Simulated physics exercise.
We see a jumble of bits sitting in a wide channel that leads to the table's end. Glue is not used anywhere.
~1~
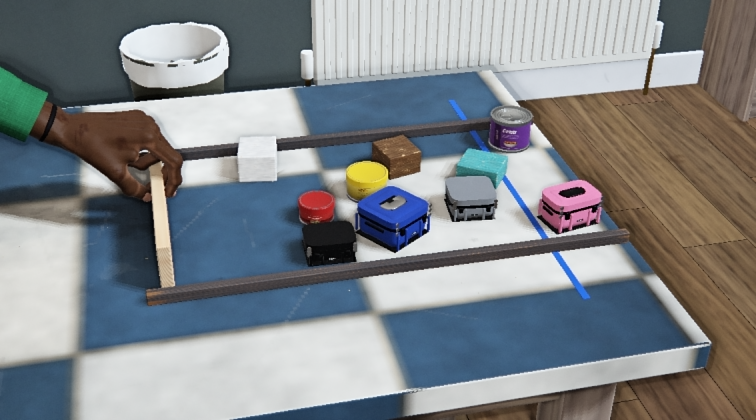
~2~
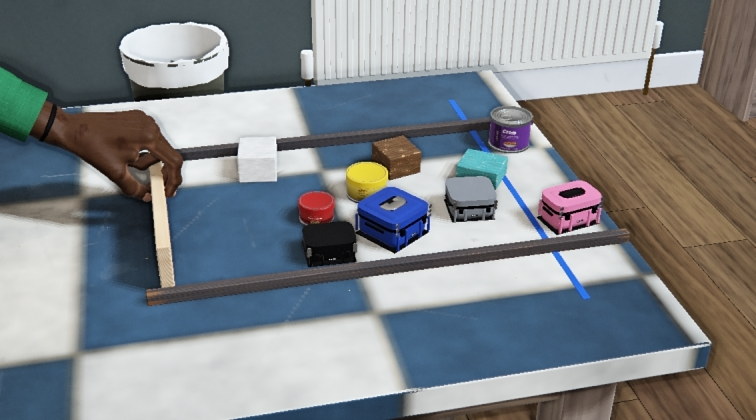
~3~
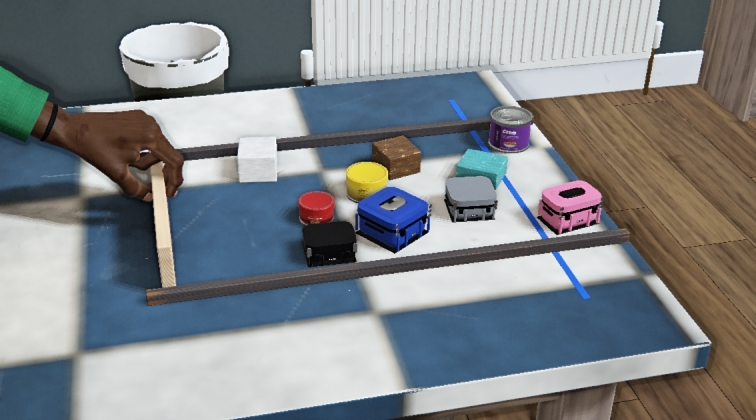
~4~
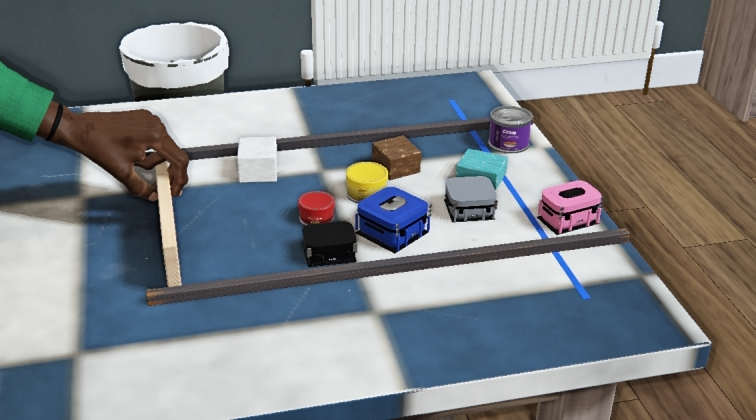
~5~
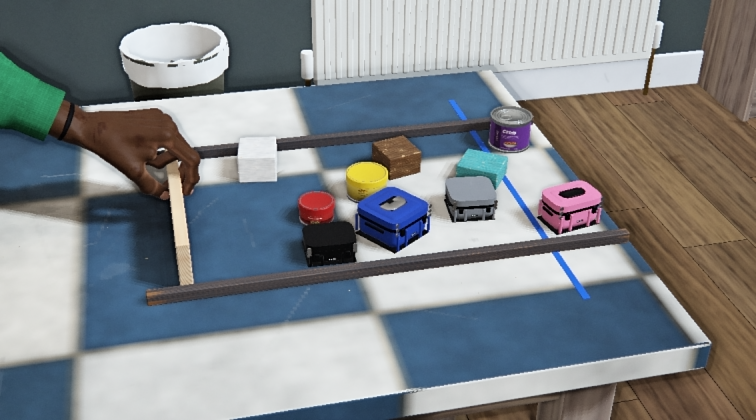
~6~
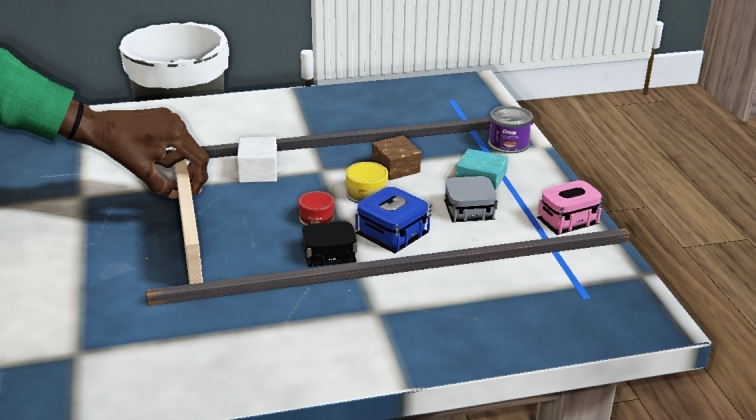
To begin with, a hand holds a wooden board upright at the left end of a channel between two dark rails, with small cases, tins and blocks scattered ahead of it on a checkered table. The board barely moves at first, then the hand slides it slightly right, while the objects stay still.
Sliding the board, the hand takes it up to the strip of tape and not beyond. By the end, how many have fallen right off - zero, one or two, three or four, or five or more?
After the sweep, the pieces gone from the top come to one or two, as it turns out.
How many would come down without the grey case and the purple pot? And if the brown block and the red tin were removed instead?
0 in the first case and 0 in the second.
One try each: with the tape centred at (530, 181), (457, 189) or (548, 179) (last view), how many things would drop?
The counts: 5, 0 and 6.
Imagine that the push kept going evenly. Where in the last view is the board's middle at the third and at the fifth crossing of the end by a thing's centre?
At (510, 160) for the third, at (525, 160) for the fifth.
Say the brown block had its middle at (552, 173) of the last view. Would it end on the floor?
From that start the object does not stay.
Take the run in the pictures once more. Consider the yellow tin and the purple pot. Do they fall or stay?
The yellow tin stays put and the purple pot stays put.
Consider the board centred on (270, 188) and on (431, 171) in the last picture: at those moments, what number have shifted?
The first number is 1, the next one 8.
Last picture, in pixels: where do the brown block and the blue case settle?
Brown block at about (533, 146), blue case at about (579, 185).
Soon after, none off yet; pink case at rest near (570, 206); purple pot at rest near (510, 129); turquoise block at rest near (482, 169).
At rest, the number that fall off is one or two; fallen, grey case.
